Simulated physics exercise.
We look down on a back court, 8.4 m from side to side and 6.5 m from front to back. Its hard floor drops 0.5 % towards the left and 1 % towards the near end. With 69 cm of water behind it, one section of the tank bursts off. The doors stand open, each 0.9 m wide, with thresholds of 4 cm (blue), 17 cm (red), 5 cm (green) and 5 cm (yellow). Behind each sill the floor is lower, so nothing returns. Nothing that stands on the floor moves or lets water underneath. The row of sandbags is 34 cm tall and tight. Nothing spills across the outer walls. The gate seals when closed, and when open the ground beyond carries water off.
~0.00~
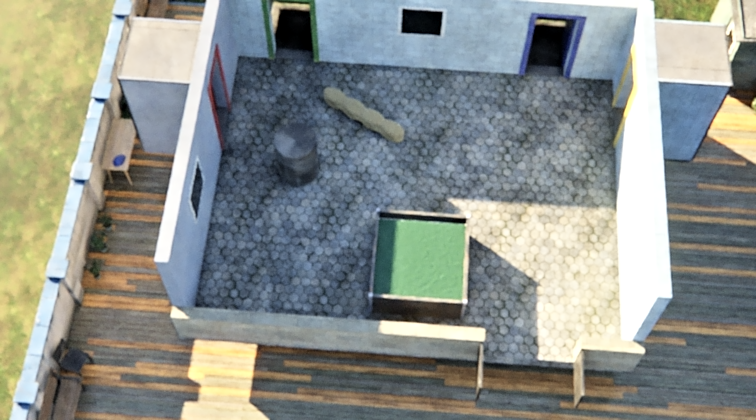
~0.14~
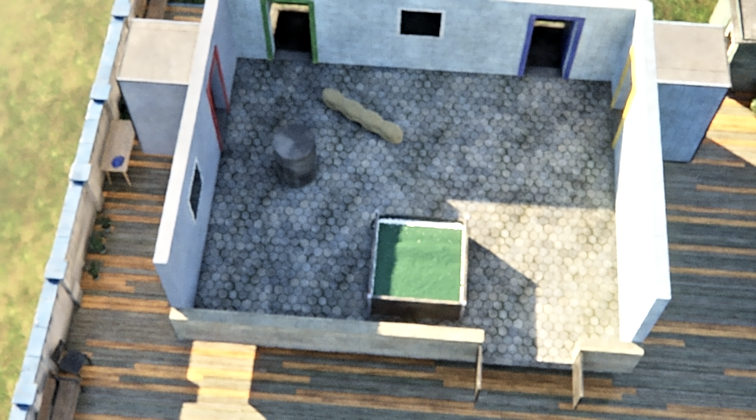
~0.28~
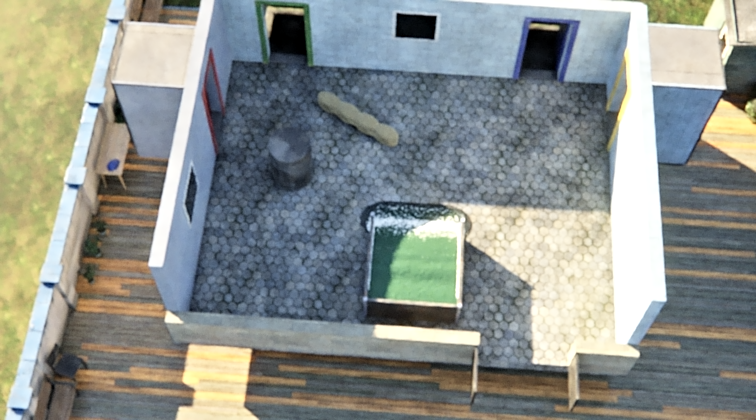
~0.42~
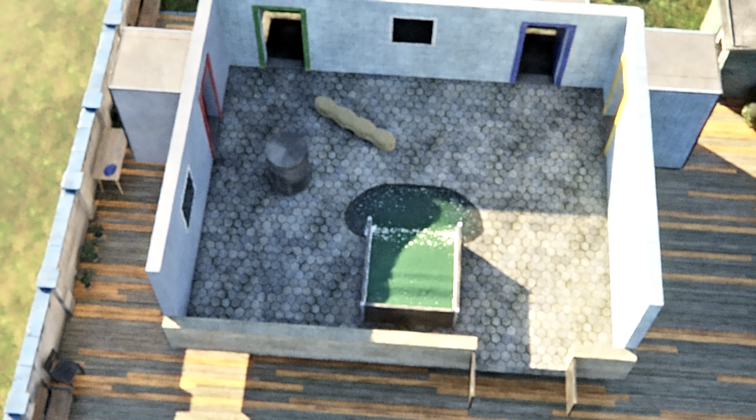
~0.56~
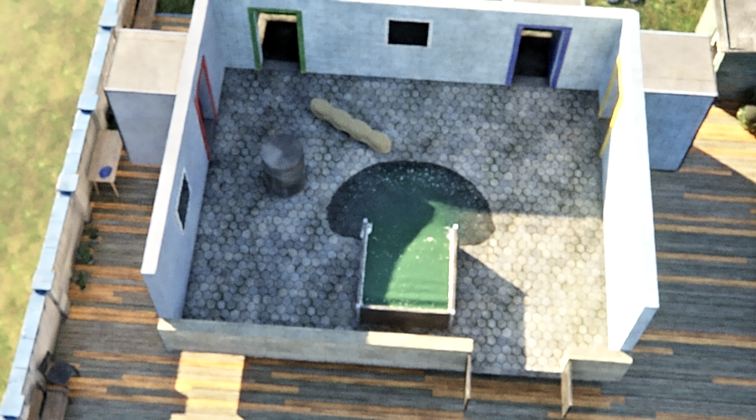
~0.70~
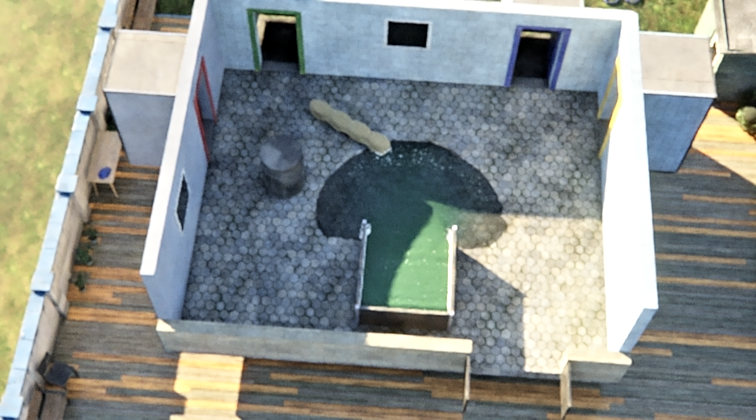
A walled back court with grey hexagonal paving is seen from high above, with wooden decking around it and grass on the left. A green-filled tank stands near the low front wall, a dark barrel and a pale knobbly log lie farther back, and green and blue doorways open in the far wall. Water pours from the tank's far side and spreads in a widening dark fan towards the log, while the camera shifts slightly.
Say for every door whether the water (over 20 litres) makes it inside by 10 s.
The water let in: At the blue door it exceeds the limit; at the red door it stays under the limit; at the green door it exceeds the limit; at the yellow door it passes the limit.
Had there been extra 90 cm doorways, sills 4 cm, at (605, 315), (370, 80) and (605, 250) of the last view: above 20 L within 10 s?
In that order: Below, past it, under.
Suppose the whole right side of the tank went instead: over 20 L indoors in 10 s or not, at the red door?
Against that limit: Red below.
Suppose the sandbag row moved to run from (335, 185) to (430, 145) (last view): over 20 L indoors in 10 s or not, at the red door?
Against that limit: Red below.
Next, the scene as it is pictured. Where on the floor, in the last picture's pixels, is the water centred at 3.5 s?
At about (402, 155).
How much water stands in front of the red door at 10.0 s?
Roughly 6.5 cm deep.
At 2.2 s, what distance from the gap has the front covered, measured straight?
Roughly 5.4 m.
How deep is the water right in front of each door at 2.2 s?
Depths in cm: Blue 8, red 0, green 0, yellow 0.
After 1.4 s water covers 30 % of the floor and is deepest (30 cm) near (415, 80); blue door not reached, red door not reached, green door not reached, yellow door not reached.
After 2.2 s water covers 40 % of the floor and is deepest (30 cm) near (431, 81); blue door 8 cm at the sill, 0 L in, red door not reached, green door not reached, yellow door not reached.
After 3.5 s water covers 50 % of the floor and is deepest (26 cm) near (592, 105); blue door 9 cm at the sill, 34 L in, red door 12 cm at the sill, 0 L in, green door 3 cm at the sill, 0 L in, yellow door 9 cm at the sill, 0 L in.
After 6.0 s water covers 70 % of the floor and is deepest (11 cm) near (272, 78); blue door 6 cm at the sill, 50 L in, red door 10 cm at the sill, 0 L in, green door 10 cm at the sill, 32 L in, yellow door 9 cm at the sill, 58 L in.
After 10.0 s water covers 95 % of the floor and is deepest (10 cm) near (179, 335); blue door 2 cm at the sill, 55 L in, red door 6 cm at the sill, 0 L in, green door 4 cm at the sill, 50 L in, yellow door 2 cm at the sill, 66 L in.
